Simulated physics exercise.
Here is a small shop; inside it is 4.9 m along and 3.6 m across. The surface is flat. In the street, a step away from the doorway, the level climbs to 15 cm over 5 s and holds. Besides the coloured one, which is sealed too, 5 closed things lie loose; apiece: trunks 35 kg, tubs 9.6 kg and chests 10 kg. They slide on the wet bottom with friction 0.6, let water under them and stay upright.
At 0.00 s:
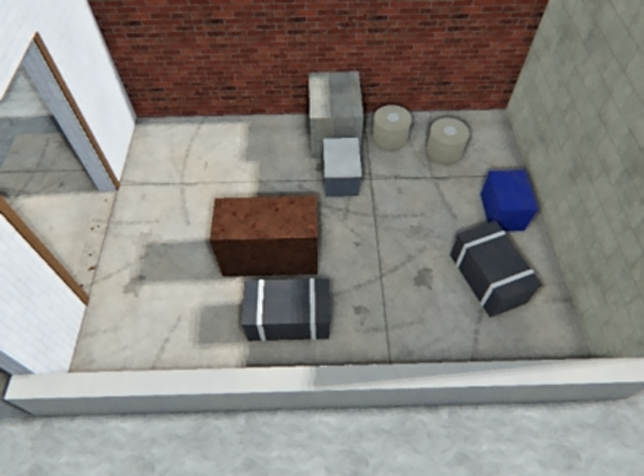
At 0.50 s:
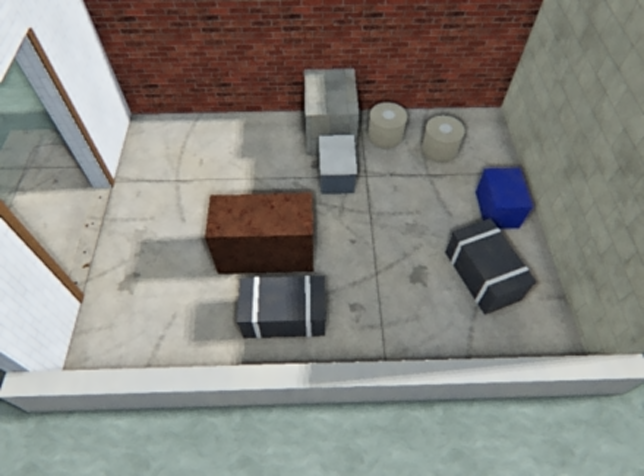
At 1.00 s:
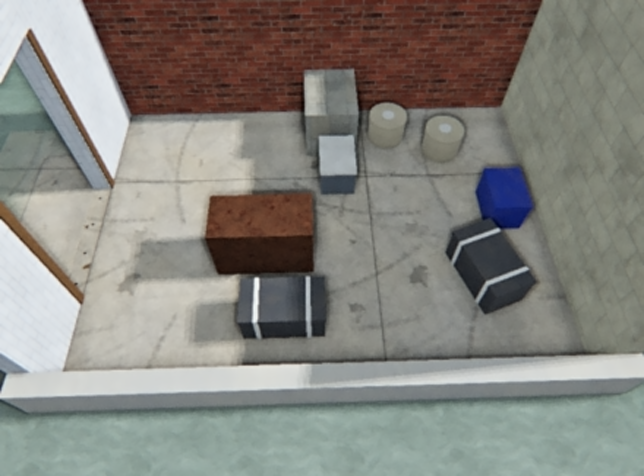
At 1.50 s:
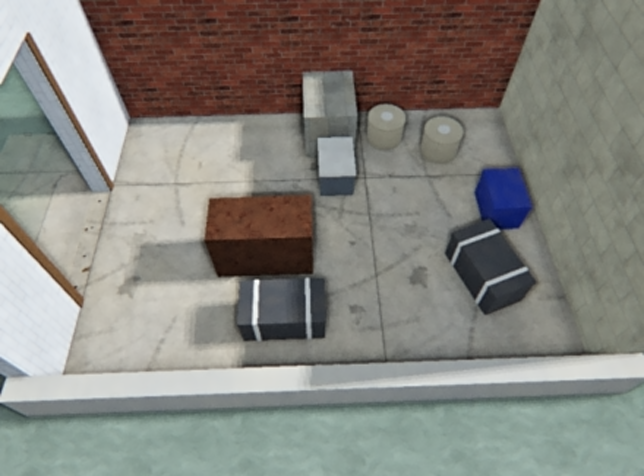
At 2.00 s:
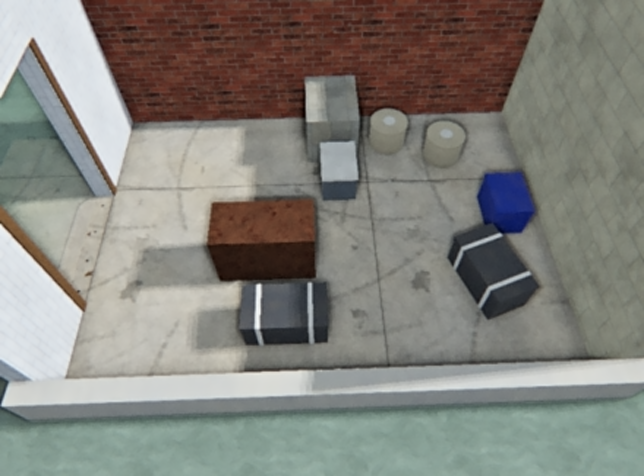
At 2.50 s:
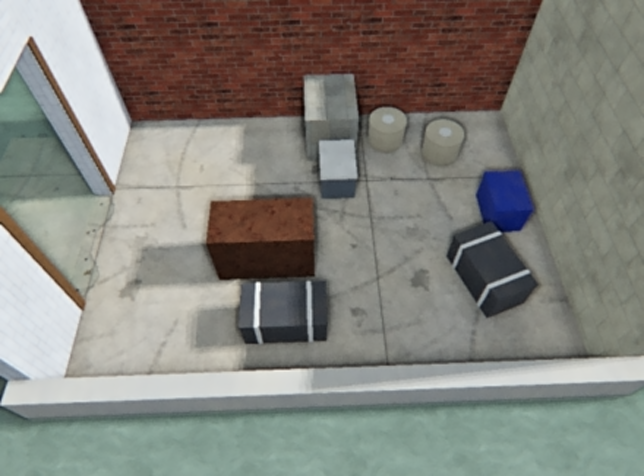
Blue chest and other boxes and tubs sitting still in a brick-backed room while the ground outside turns from grey to green.
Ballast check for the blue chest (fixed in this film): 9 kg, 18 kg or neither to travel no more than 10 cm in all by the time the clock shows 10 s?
For it, the lower weight is enough.
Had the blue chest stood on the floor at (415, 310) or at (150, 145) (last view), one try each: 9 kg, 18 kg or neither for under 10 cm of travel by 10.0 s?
In that order: Either load holds; only the larger holds.
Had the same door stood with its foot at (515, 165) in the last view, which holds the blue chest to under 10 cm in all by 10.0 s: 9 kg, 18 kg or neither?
Then only the higher weight holds it.
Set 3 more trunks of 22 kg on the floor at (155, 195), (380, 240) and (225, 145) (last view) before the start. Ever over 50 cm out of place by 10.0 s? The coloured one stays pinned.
In that order: Short of it, under, short of it.
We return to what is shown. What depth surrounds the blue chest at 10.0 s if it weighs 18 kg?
Roughly 1 cm.
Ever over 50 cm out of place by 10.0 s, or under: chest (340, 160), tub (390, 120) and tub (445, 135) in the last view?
In that order: Past it, short of it, less.
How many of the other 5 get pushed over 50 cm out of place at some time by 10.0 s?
1 of them.
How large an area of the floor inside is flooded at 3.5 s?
About 1.0 m2.
After 3.5 s the blue chest would be 0 cm from its start with 9 kg and 0 cm from its start with 18 kg; 0 cm of water round it then.
After 4.5 s the blue chest would be 0 cm from its start with 9 kg and 0 cm from its start with 18 kg; 0 cm of water round it then.
After 7.0 s the blue chest would be 0 cm from its start with 9 kg and 0 cm from its start with 18 kg; 0 cm of water round it then.
After 10.0 s the blue chest would be 0 cm from its start with 9 kg and 0 cm from its start with 18 kg; 1 cm of water round it then.
